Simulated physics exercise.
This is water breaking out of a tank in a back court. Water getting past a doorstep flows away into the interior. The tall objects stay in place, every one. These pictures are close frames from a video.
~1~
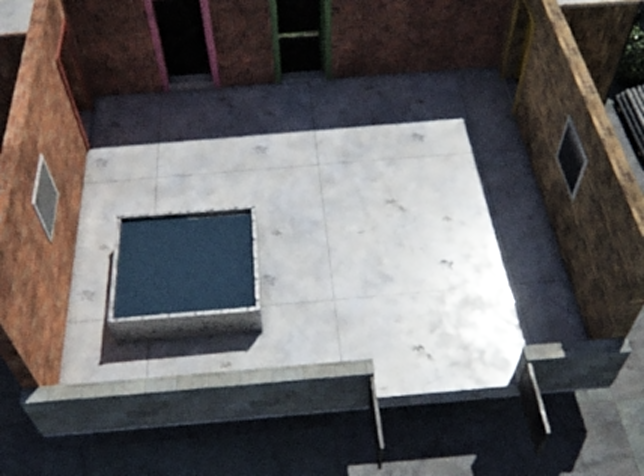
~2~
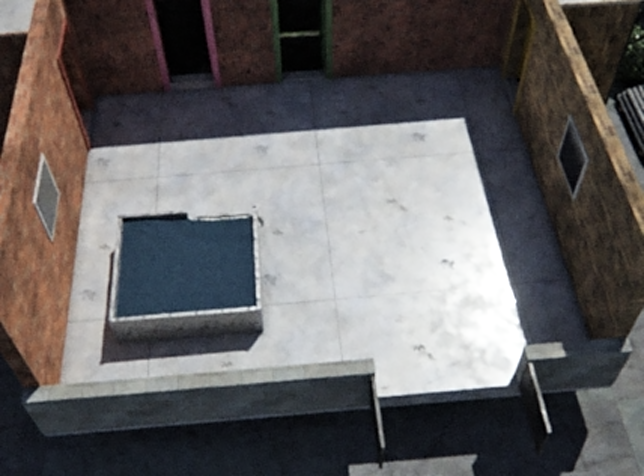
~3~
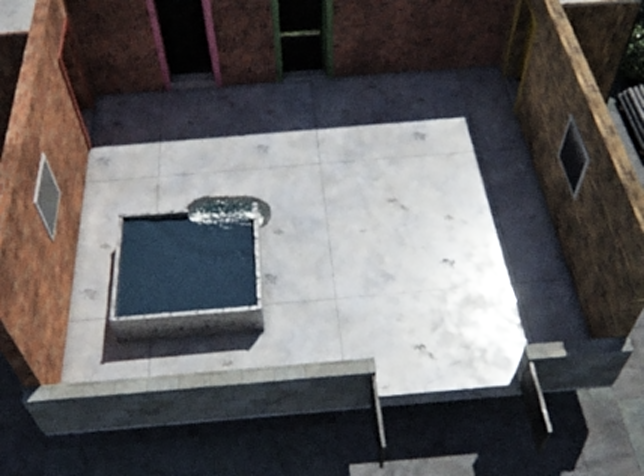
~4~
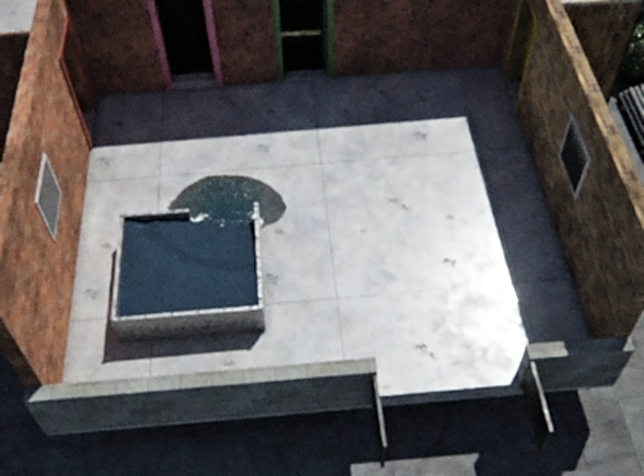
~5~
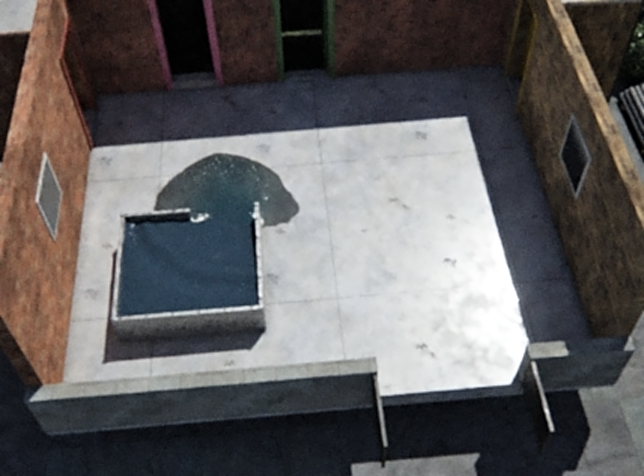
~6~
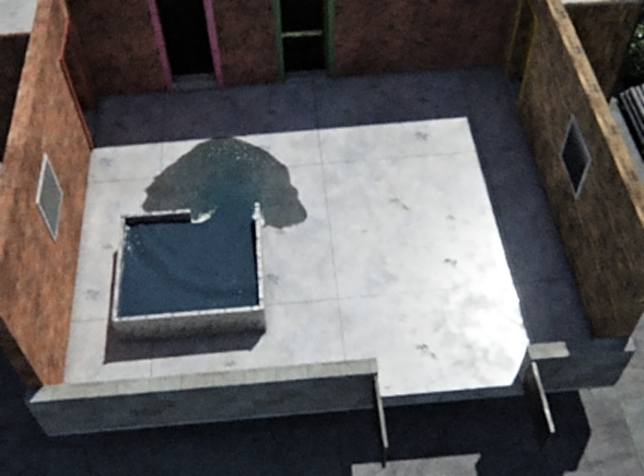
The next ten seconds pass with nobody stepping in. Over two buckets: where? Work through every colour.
In order: Pink door: Inside the limit, red door: Inside the limit, yellow door: Inside the limit, green door: Past the limit.
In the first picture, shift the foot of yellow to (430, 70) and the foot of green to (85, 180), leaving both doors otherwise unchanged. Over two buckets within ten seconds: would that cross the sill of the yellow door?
I reckon the yellow door doesn't reach it.
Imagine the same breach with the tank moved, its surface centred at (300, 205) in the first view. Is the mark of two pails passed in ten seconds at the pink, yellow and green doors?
Here's what I see: The pink door never reaches it, while the yellow door gets beyond it and the green door gets beyond it.
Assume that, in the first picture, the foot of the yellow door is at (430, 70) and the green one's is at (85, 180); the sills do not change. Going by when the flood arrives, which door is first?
I reckon it is the one in pink.
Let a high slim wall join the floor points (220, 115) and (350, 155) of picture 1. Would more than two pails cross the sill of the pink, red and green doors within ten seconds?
Here's how it goes: The pink door doesn't get there, then the red door gets past it, and the green door doesn't get there.
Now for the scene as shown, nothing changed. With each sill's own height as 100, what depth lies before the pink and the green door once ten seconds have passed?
I'd put the first at close to 30 per cent and the second at close to 110 per cent.
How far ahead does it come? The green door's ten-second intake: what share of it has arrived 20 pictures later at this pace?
Around 50 in a hundred.
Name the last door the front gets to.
Answer - the yellow door.
A moment on, water covers 20 % of the floor; the pink door wet at the sill, nothing in, the red door not reached, the yellow door not reached, the green door not reached.
Next, water covers 30 % of the floor; the pink door wet at the sill, nothing in, the red door wet at the sill, nothing in, the yellow door not reached, the green door under two buckets in.
Then, water covers 35 % of the floor; the pink door under two buckets in, the red door wet at the sill, nothing in, the yellow door not reached, the green door over two buckets in.
Later, water covers 50 % of the floor; the pink door under two buckets in, the red door under two buckets in, the yellow door under two buckets in, the green door far over two buckets in.
In the end, water covers 85 % of the floor; the pink door under two buckets in, the red door under two buckets in, the yellow door under two buckets in, the green door far over two buckets in.
